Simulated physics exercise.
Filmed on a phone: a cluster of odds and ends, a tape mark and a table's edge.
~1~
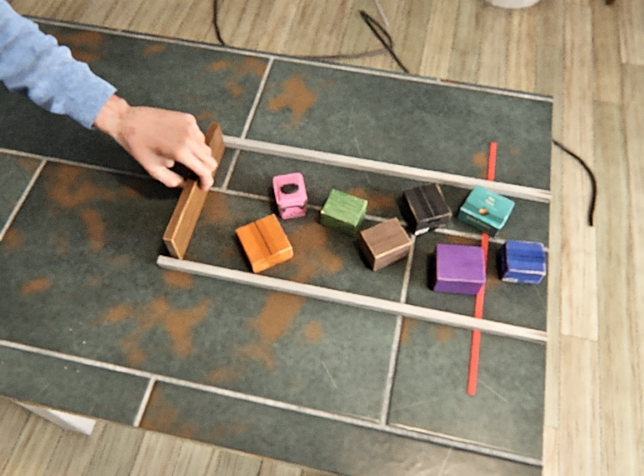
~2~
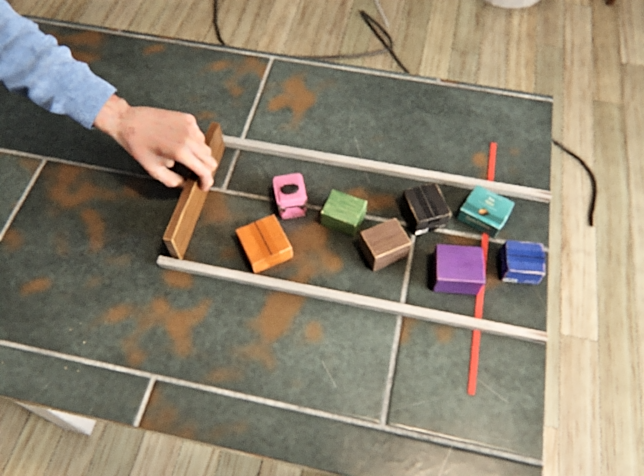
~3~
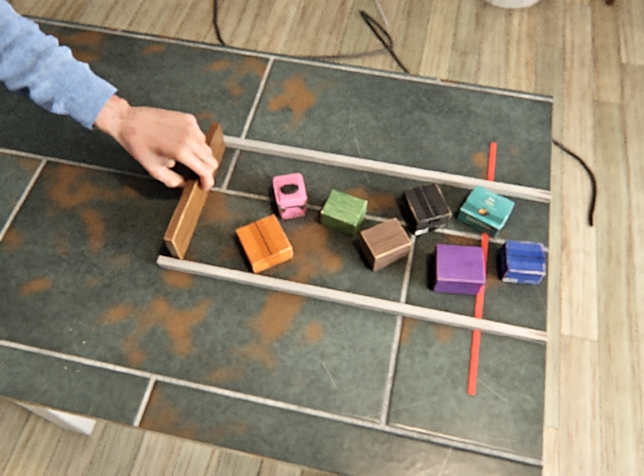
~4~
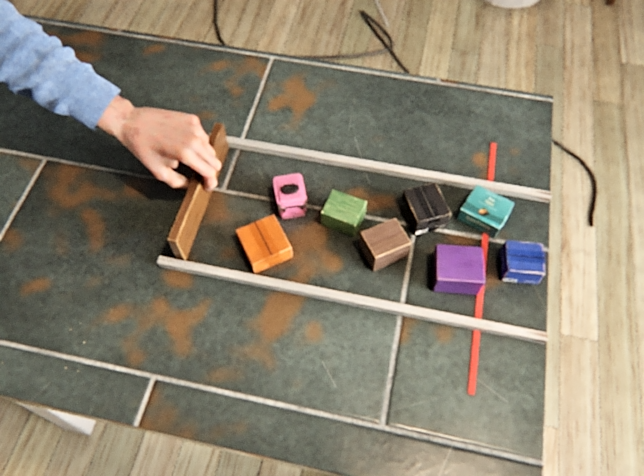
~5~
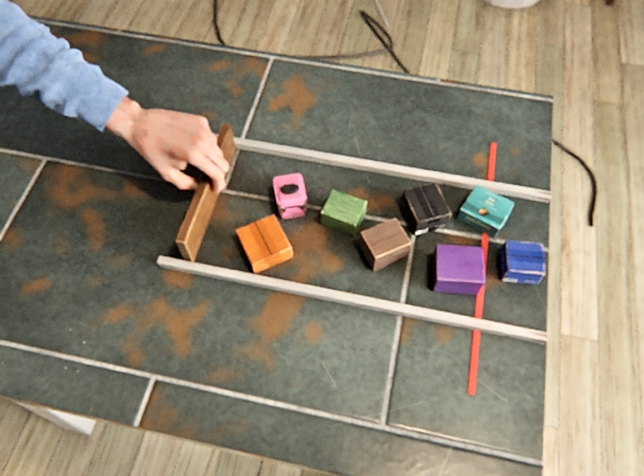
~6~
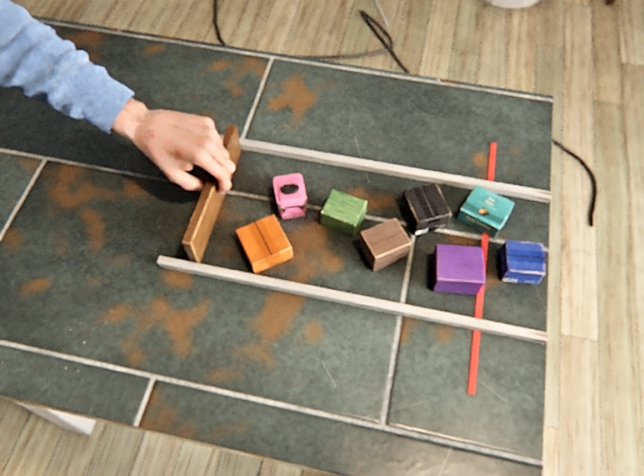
Hand sliding a wooden board slightly right between two pale rails, while the colourful blocks ahead of it stay still.
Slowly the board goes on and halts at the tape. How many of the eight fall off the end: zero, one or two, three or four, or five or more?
The number that fall off is three or four.
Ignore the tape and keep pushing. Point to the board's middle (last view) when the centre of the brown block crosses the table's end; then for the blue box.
Its middle is around (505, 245) and around (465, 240).
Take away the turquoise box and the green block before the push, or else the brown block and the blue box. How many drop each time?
First 2, then 1.
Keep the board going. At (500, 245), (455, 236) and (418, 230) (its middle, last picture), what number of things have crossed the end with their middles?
Past the end: 4, 1 and 0.
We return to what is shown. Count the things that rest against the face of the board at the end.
The number is 2.
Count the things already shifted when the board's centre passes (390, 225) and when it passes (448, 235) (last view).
By then 7, and 8.
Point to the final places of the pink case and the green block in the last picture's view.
The pink case at (503, 238), the green block at (534, 219).
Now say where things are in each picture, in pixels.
In the first frame, blue box (522, 262); turquoise box (486, 211); purple block (457, 269); board (197, 189); tape (484, 253).
In the second frame, turquoise box (486, 211); black box (425, 208).
In the third frame, purple block (457, 269); green block (344, 213).
In the fourth frame, blue box (522, 262); brown block (385, 245).
In the fifth frame, turquoise box (486, 211); orange box (264, 244).
In the sixth frame, blue box (522, 262); turquoise box (486, 211); purple block (457, 269); board (214, 192); tape (484, 253).
Soon after, none off yet; blue box at rest near (522, 262); turquoise box at rest near (486, 211); purple block at rest near (457, 269).
In the end, the number that fall off is three or four; gone, black box, purple block, turquoise box and blue box.
